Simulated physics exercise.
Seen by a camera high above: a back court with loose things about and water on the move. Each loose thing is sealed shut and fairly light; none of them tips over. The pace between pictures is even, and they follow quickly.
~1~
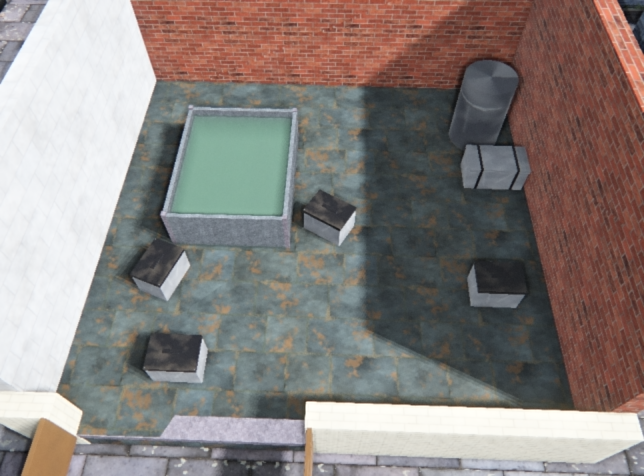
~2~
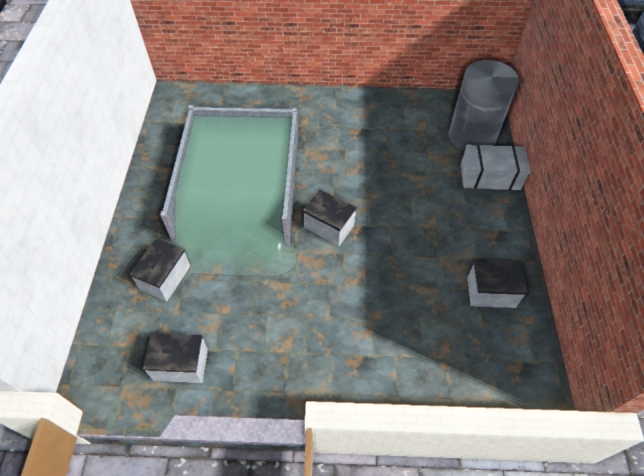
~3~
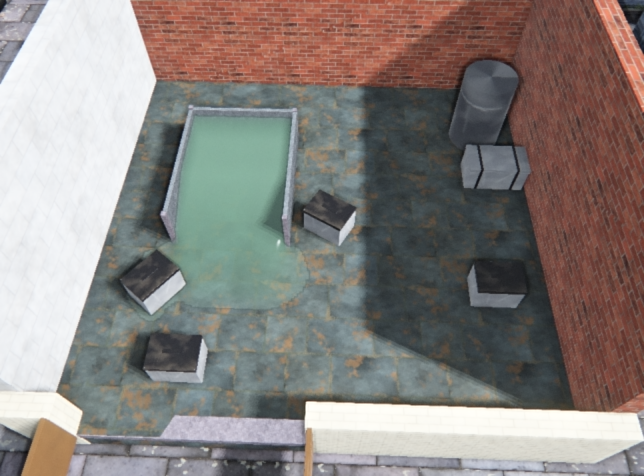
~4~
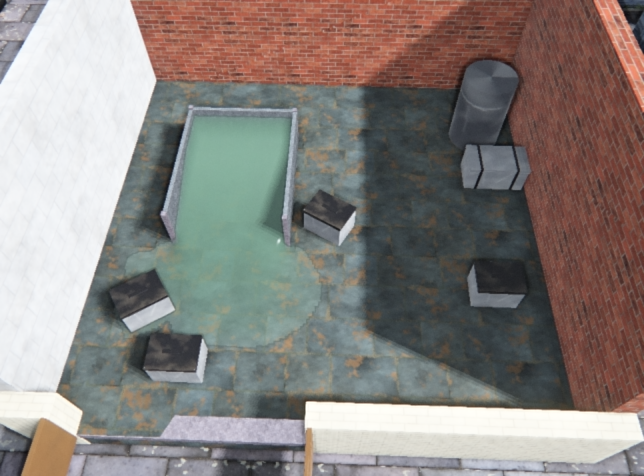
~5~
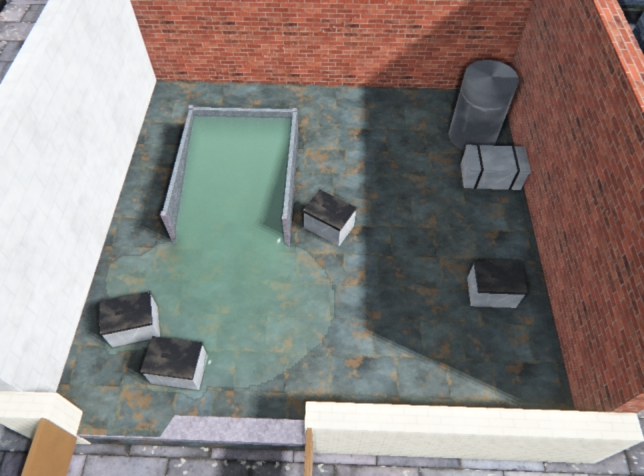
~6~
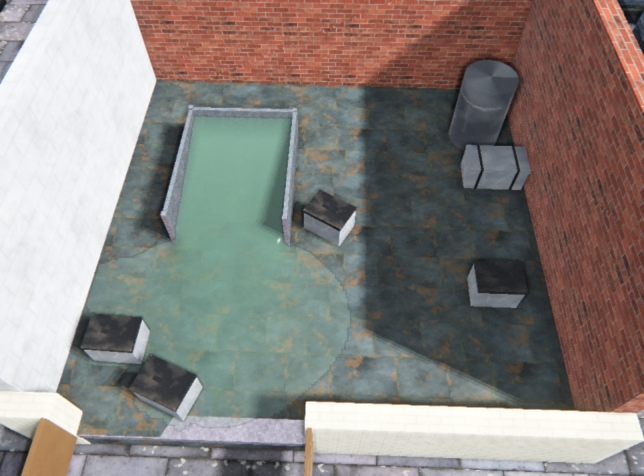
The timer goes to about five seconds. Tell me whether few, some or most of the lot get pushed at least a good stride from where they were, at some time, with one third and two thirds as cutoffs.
Some, one to two thirds.
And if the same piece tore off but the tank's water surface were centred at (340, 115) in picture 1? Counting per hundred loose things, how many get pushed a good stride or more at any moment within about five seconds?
Estimate: Approx. 60 %.
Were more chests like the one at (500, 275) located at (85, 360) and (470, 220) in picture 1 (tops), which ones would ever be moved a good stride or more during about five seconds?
The first did it, and the other came up short.
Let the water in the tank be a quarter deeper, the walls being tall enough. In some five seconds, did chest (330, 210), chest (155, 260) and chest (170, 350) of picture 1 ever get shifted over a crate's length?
Taking them as listed, the first came up short, the second did it and the third did it.
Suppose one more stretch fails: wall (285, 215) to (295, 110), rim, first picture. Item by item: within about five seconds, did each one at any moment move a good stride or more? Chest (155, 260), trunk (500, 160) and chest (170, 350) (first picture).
Result per item - short of that distance / displaced that far / short of that distance.
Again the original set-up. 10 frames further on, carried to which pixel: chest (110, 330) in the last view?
At about (81, 383).
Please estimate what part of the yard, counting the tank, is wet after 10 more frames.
My guess is around 40 per cent.
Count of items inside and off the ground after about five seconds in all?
That makes 0.
A moment on, 2 of 5 are well off their spots; 0 afloat.
Next, 2 of 5 are well off their spots; 1 afloat.
Later, 2 of 5 are well off their spots; 0 afloat.
In the end, 2 of 5 are well off their spots, and 2 have been at some point; 0 afloat.
